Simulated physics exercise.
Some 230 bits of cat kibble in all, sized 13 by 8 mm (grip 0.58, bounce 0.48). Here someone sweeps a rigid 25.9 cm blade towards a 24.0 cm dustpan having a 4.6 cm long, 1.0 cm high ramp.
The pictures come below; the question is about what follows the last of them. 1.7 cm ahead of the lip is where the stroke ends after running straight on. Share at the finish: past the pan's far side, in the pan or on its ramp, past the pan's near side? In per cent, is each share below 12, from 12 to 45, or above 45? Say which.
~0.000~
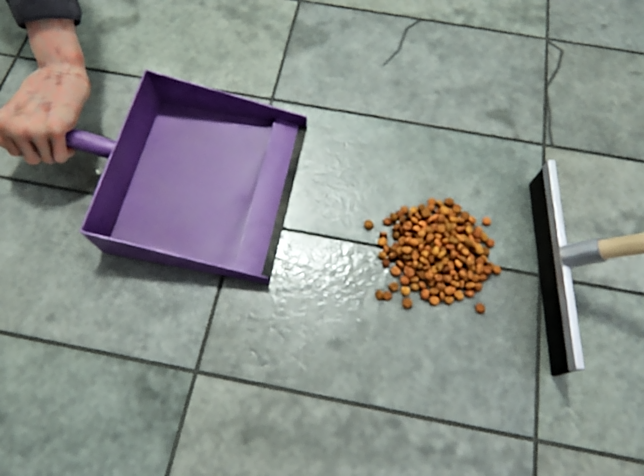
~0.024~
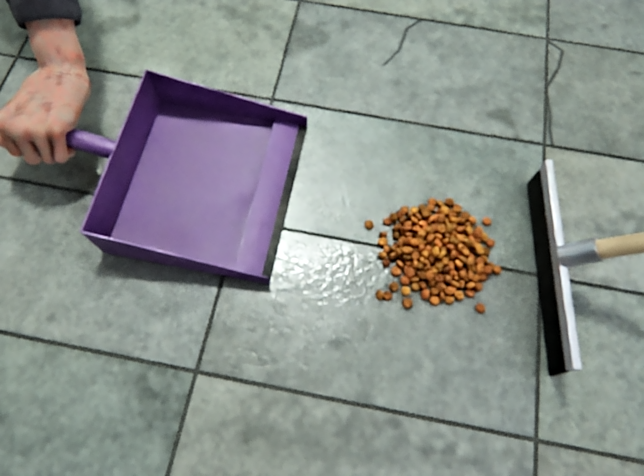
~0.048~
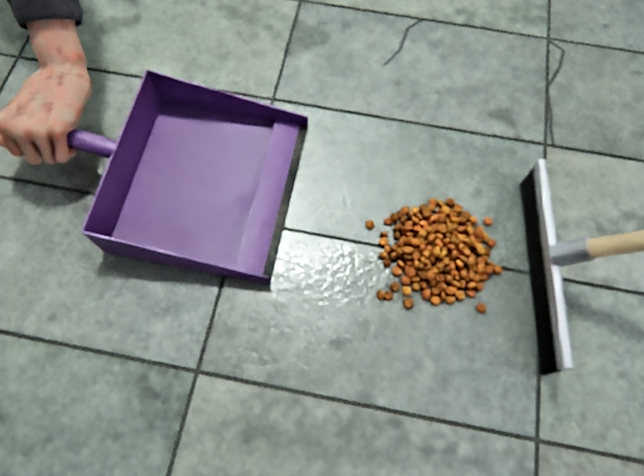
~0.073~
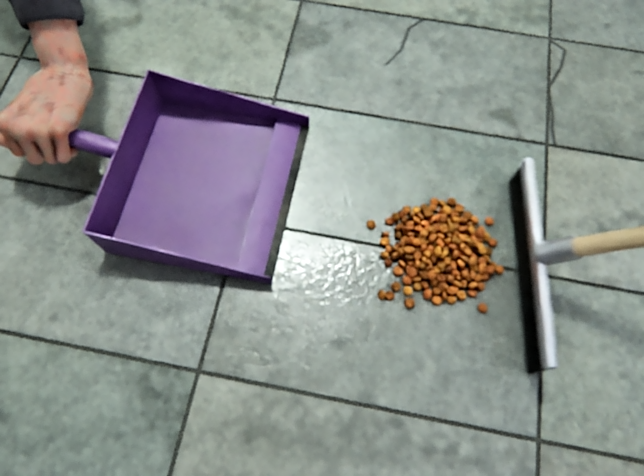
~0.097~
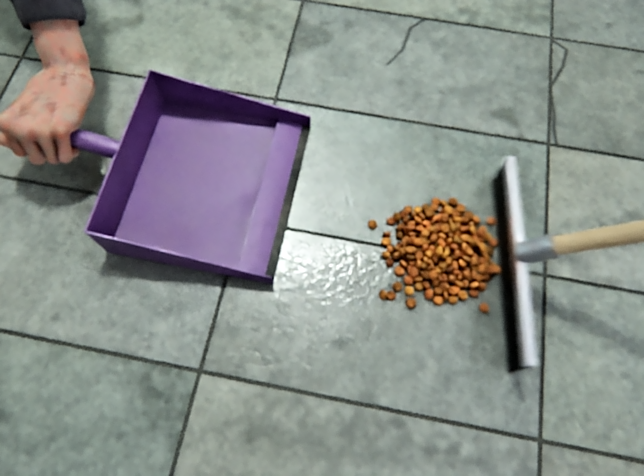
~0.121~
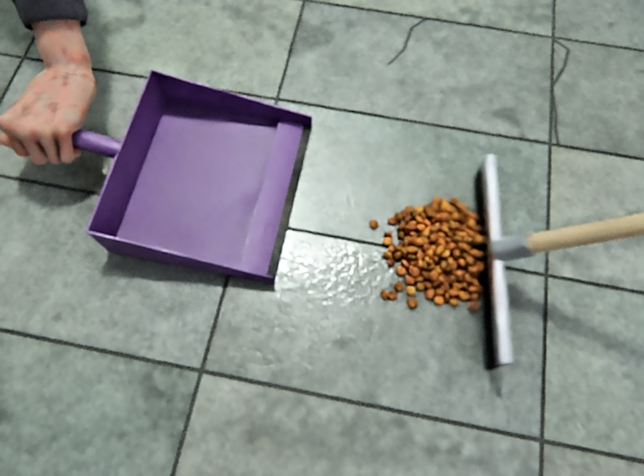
Far side: Below 12; pan: Above 45; near side: From 12 to 45.
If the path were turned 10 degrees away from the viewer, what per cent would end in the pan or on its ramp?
I'd expect close to 65 percent.
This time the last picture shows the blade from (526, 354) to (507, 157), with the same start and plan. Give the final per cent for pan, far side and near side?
Final per cent - pan 45, far 0, near 15.
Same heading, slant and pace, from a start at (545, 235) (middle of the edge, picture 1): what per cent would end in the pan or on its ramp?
Estimate: ~ 55 %.
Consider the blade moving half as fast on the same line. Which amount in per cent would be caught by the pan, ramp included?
About 40 per cent.
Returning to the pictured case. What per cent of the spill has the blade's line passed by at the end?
0 %.
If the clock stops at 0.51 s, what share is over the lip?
Some 60 per cent by that point.
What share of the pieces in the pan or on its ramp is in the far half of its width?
30 per cent.
Then, at 0.23 s, middle of the blade 13 cm from the lip; 0 % over the lip, far side 0 %, near side 10 %.
After 0.30 s, middle of the blade 5 cm from the lip; 5 % over the lip, far side 0 %, near side 15 %.
After 0.51 s, middle of the blade 3 cm from the lip; 60 % over the lip, far side 0 %, near side 20 %.
By 1.2 s all is still; far side 0 %, pan 60 %, near side 20 %, in front of the lip or behind the blade 20 %.
